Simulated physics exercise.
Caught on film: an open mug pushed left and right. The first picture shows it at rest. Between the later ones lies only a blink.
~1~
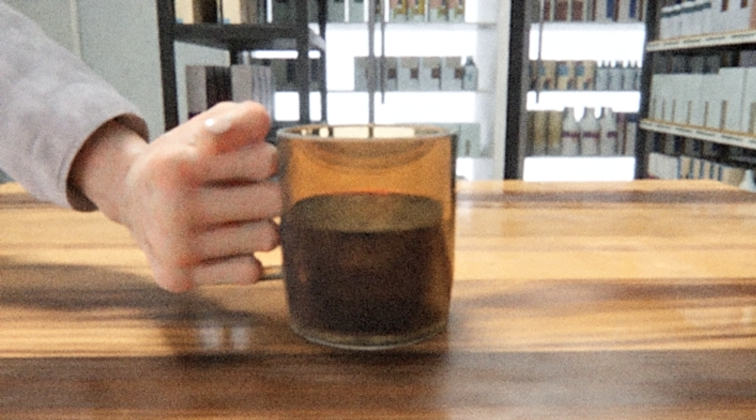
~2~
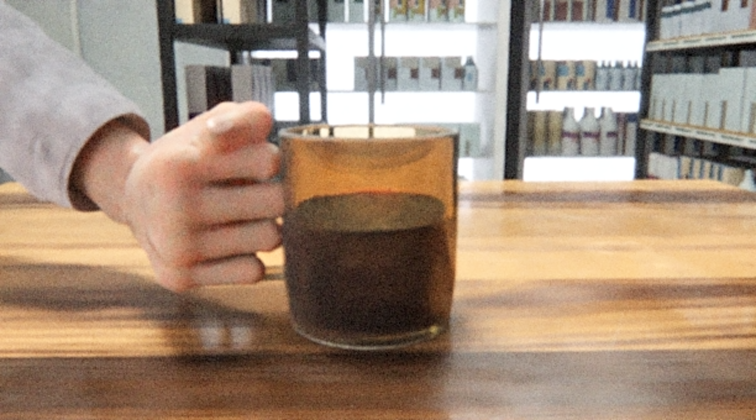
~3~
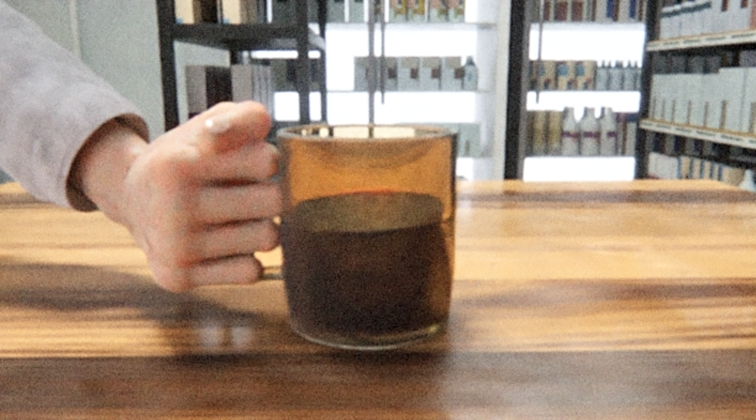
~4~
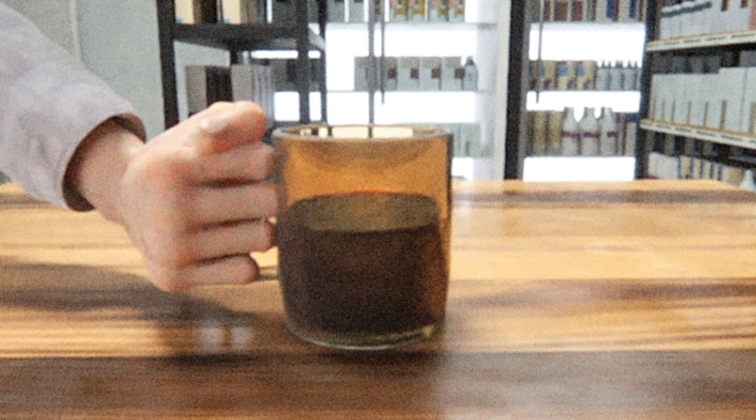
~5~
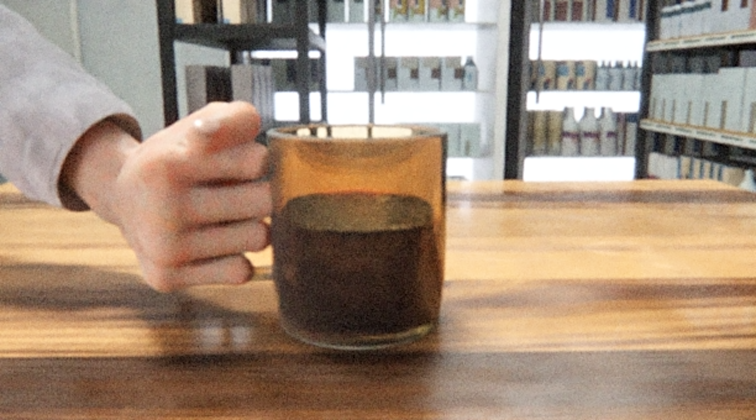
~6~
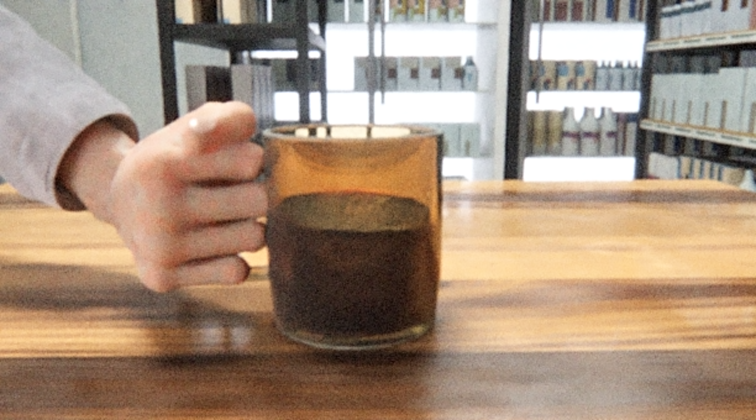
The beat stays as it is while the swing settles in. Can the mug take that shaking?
As it turns out, it stays dry outside.
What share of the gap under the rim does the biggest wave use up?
Near 10 in a hundred.
A moment on, the highest wave so far stays far below the rim.
When it is over, the highest wave so far stays far below the rim; nothing has left it.
